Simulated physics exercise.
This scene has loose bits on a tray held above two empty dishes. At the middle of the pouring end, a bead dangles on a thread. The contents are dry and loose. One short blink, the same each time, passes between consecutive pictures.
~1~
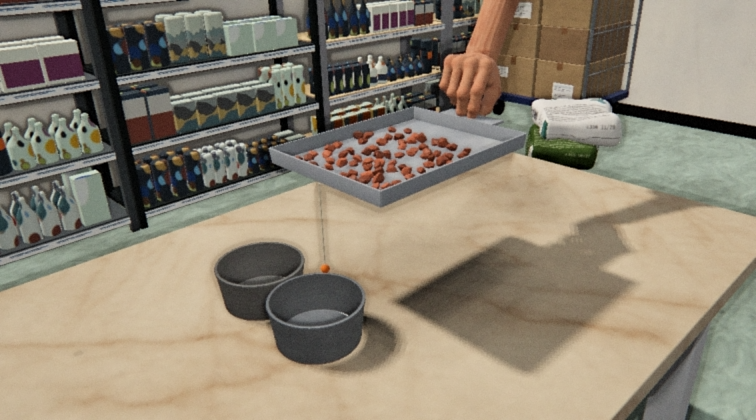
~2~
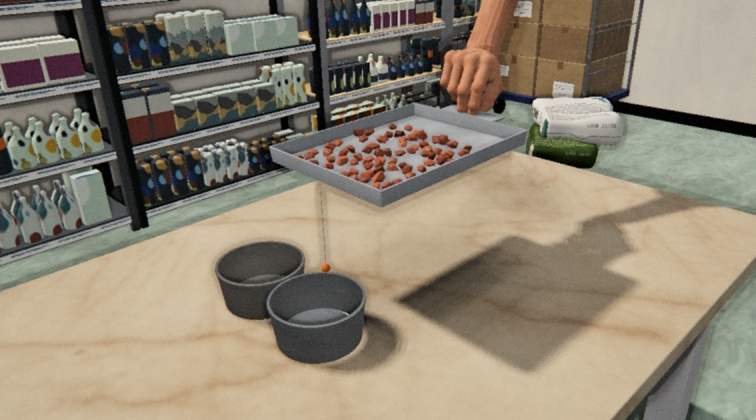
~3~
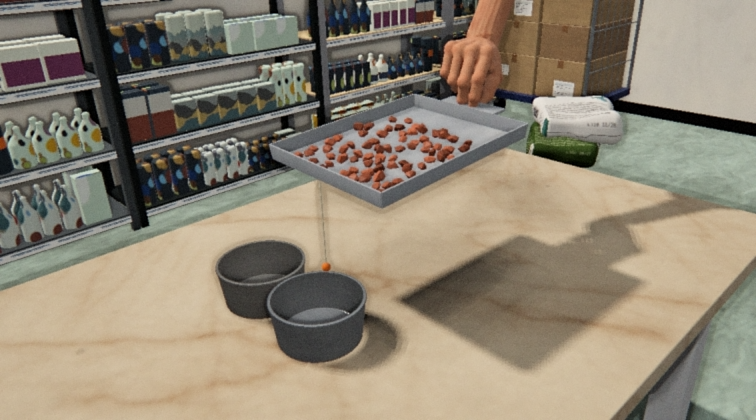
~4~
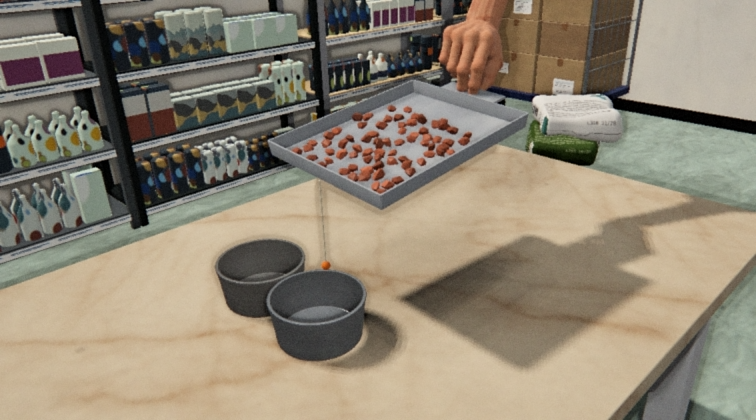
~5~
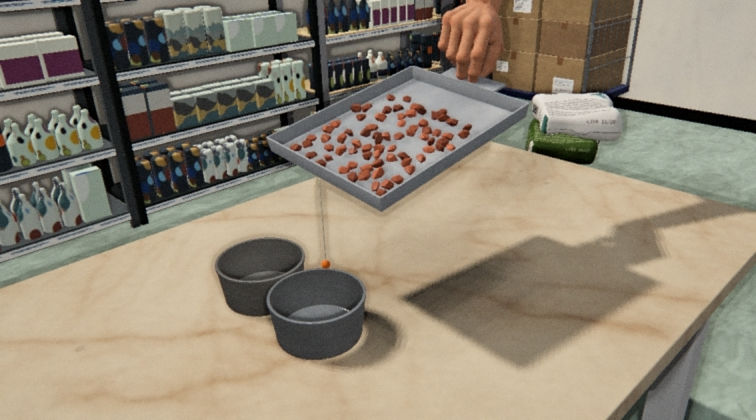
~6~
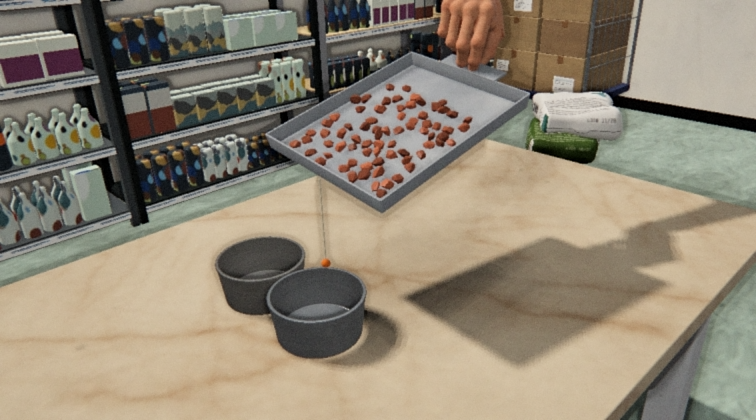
A hand held a gray tray of loose reddish-brown bits above two empty dark dishes on a table, then gradually tilted it, raising the far side while the near corner dipped slightly.
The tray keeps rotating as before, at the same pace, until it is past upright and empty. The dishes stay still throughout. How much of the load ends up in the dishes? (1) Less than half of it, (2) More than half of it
(1) Less than half of it.
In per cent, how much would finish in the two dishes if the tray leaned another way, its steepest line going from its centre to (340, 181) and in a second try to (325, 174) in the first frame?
70 % and 80 %.
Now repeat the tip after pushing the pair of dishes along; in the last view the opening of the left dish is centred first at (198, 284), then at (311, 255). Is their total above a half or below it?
Result, first setup: The minor share; second setup: The bulk.
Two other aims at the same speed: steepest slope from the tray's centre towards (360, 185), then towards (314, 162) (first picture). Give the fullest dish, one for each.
Note: Place 1, the dish at the right; place 2, the dish at the left.
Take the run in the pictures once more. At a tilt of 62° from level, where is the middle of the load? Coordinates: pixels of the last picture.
Roughly at (369, 172).
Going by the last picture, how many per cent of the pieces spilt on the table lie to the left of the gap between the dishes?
Left fraction: Around 0 per cent.
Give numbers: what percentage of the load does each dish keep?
I'd say the left dish holds some 0 % and the right dish some 20 %.
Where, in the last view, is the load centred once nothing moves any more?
The centre ends up roughly at (367, 352).
Shortly afterwards, tray tipped steeply; all but a few on the tray; only a few in the air.
Next, tray tipped past a quarter turn; near half on the tray; a little in the right dish; near a quarter outside both; near a quarter in the air.
Some moments later, tray tipped past a quarter turn; near a quarter in the right dish; the bulk outside both.
In the end, tray tipped past a quarter turn; near a quarter in the right dish; none at all in the left dish; the bulk outside both.
